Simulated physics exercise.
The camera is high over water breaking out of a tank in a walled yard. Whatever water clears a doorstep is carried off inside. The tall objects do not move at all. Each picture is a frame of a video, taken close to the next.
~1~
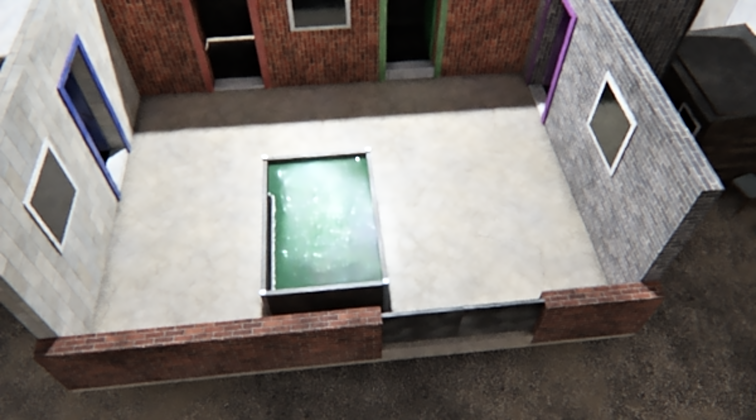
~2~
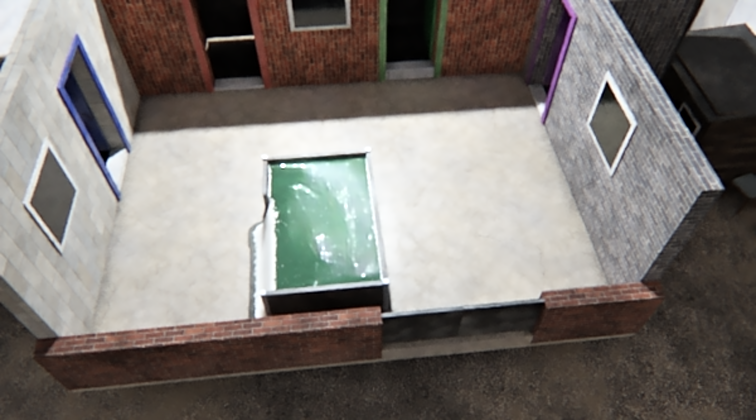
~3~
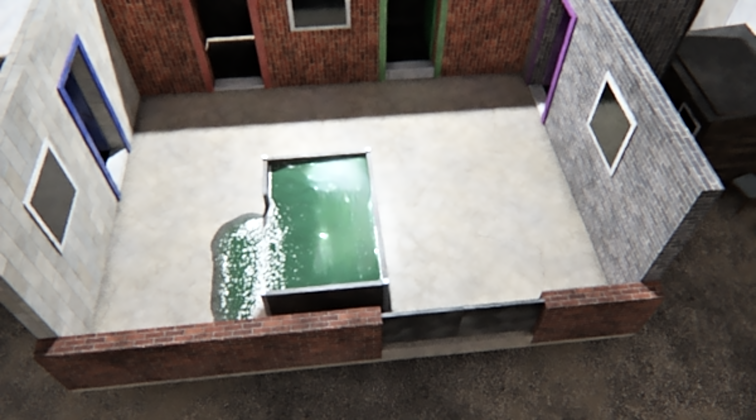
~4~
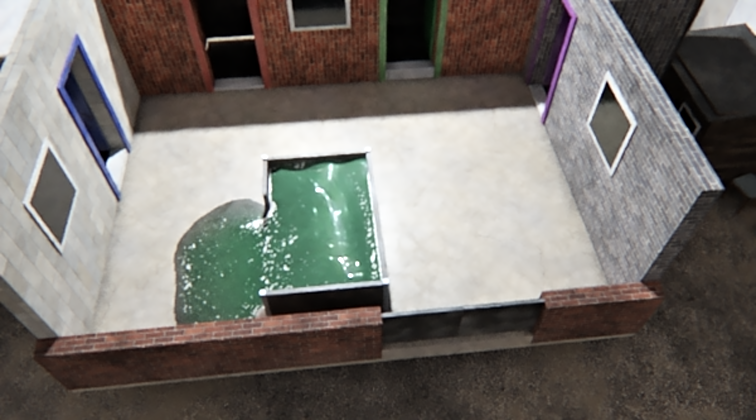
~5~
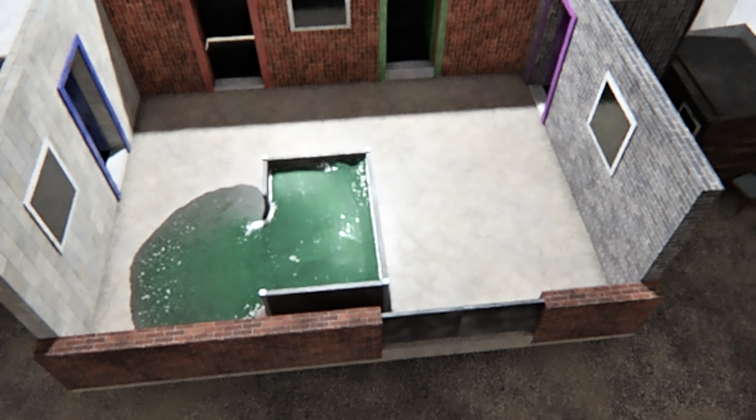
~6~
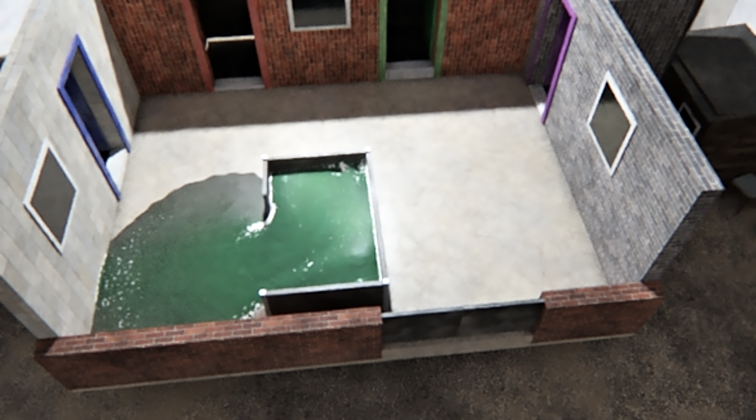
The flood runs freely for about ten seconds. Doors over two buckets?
Blue door not over; purple door over; red door over; green door not over.
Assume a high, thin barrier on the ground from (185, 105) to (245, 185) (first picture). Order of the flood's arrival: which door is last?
Last comes the door marked purple.
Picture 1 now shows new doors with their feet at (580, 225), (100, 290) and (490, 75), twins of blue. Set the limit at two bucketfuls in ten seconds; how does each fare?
Each in turn, the new doors: Remains within bounds, breaks the limit, remains within bounds.
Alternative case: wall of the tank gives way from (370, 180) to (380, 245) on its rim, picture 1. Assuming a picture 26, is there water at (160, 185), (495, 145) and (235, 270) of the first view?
Going in your order, I'd say still bare, then drenched, then still bare.
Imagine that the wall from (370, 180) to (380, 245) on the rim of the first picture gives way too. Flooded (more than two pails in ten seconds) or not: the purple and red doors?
The purple door tops the limit, while the red door stays within the limit.
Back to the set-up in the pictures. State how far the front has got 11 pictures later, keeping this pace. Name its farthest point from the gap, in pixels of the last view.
The farthest wet spot is near (140, 102).
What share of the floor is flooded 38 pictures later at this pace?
Estimate: Near 75 %.
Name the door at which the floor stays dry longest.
My answer: The door marked purple.
A moment on, water covers 20 % of the floor; the blue door wet at the sill, nothing in, the purple door not reached, the red door not reached, the green door not reached.
Next, water covers 25 % of the floor; the blue door wet at the sill, nothing in, the purple door not reached, the red door not reached, the green door not reached.
Then, water covers 45 % of the floor; the blue door under two buckets in, the purple door not reached, the red door under two buckets in, the green door not reached.
Later, water covers 75 % of the floor; the blue door under two buckets in, the purple door under two buckets in, the red door far over two buckets in, the green door wet at the sill, nothing in.
In the end, water covers 95 % of the floor; the blue door under two buckets in, the purple door far over two buckets in, the red door far over two buckets in, the green door wet at the sill, nothing in.
